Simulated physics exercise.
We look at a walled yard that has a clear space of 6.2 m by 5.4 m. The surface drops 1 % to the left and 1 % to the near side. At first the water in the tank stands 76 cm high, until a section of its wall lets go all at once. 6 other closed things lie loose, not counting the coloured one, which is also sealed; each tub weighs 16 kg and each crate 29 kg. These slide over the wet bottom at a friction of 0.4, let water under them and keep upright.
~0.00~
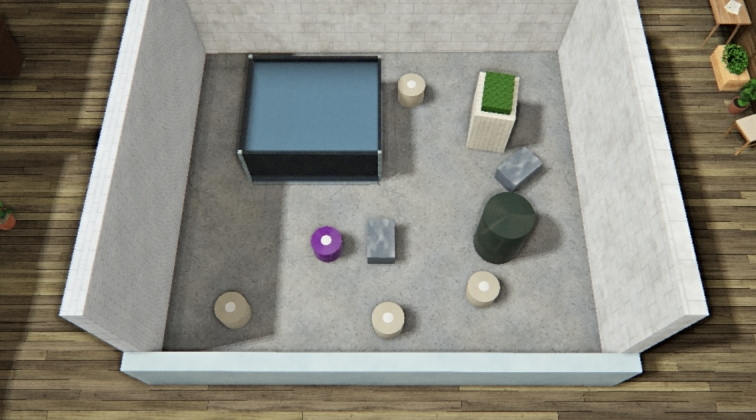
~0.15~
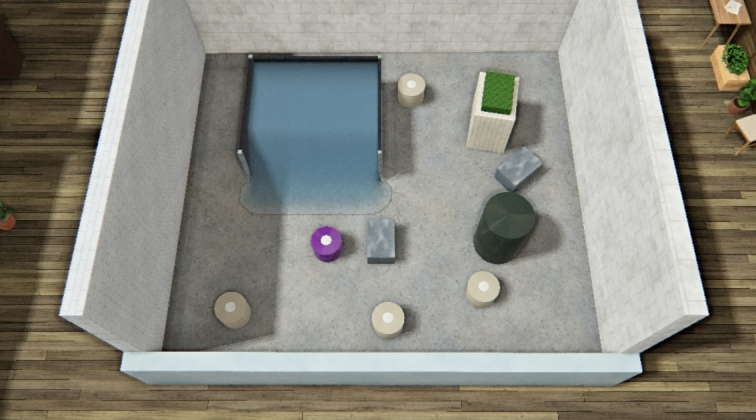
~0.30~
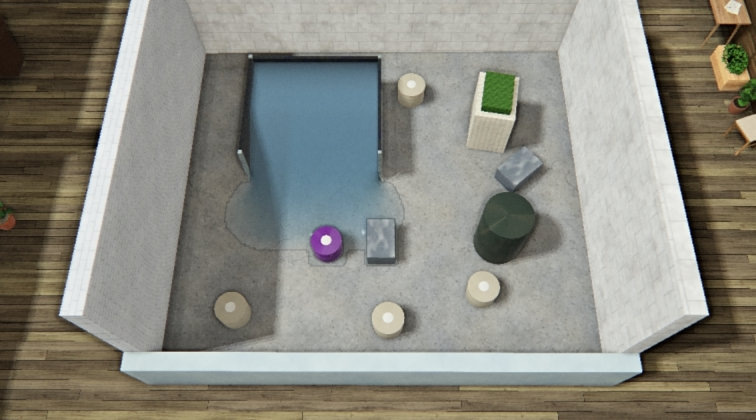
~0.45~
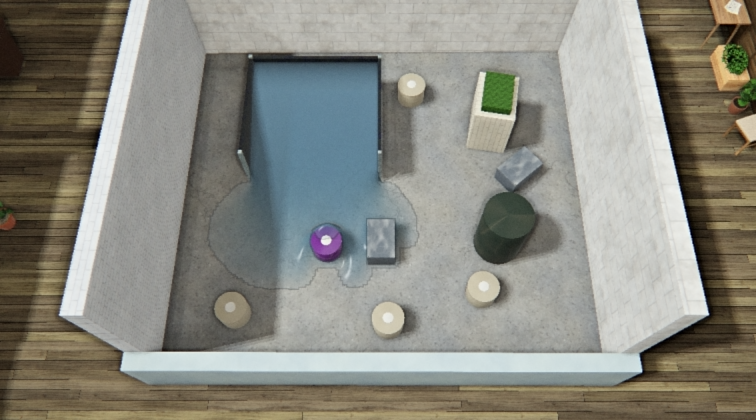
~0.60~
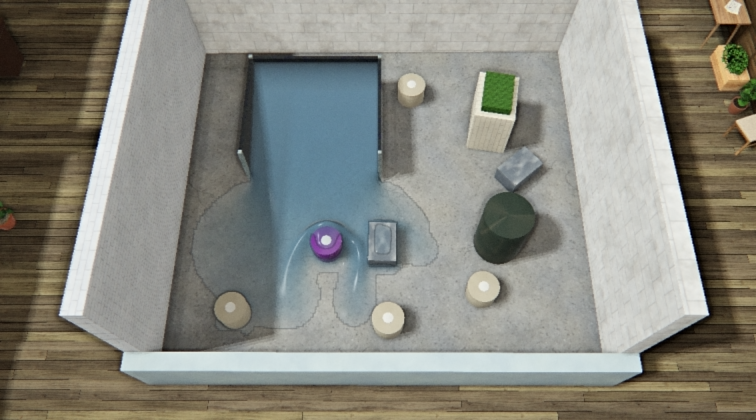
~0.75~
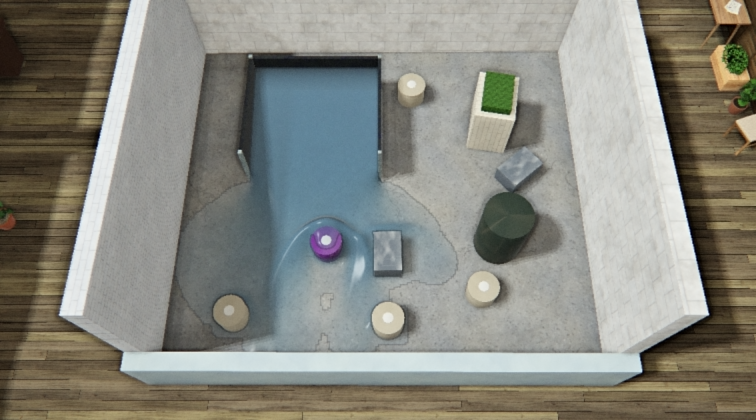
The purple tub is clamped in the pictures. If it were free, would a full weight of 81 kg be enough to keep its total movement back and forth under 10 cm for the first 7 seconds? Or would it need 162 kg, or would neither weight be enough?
Only heavy suffices.
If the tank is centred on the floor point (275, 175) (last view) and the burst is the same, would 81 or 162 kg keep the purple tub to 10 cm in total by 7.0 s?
Then, put simply, the heavier one is needed.
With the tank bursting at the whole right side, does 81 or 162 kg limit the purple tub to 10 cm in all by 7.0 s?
Then I'd expect the light mass to do.
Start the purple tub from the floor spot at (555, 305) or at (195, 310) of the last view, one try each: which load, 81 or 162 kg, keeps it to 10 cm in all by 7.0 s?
First spot: Needs the heavier mass; second spot: Needs the heavier mass.
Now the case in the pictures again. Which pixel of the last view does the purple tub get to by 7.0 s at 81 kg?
About (319, 307).
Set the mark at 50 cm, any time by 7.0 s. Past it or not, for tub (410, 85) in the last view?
Answer: Less.
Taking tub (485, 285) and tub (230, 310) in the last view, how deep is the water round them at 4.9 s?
I'd put it at 15 cm and 14 cm respectively.
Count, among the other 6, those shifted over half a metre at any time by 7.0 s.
It adds up to 5.
After 1.4 s the purple tub would be 69 cm from its start with 81 kg and 0 cm from its start with 162 kg; 20 cm of water round it then.
After 3.1 s the purple tub would be 100 cm from its start with 81 kg and 0 cm from its start with 162 kg; 18 cm of water round it then.
After 4.9 s the purple tub would be 100 cm from its start with 81 kg and 0 cm from its start with 162 kg; 8 cm of water round it then.
After 7.0 s the purple tub would be 100 cm from its start with 81 kg and 0 cm from its start with 162 kg; 9 cm of water round it then.
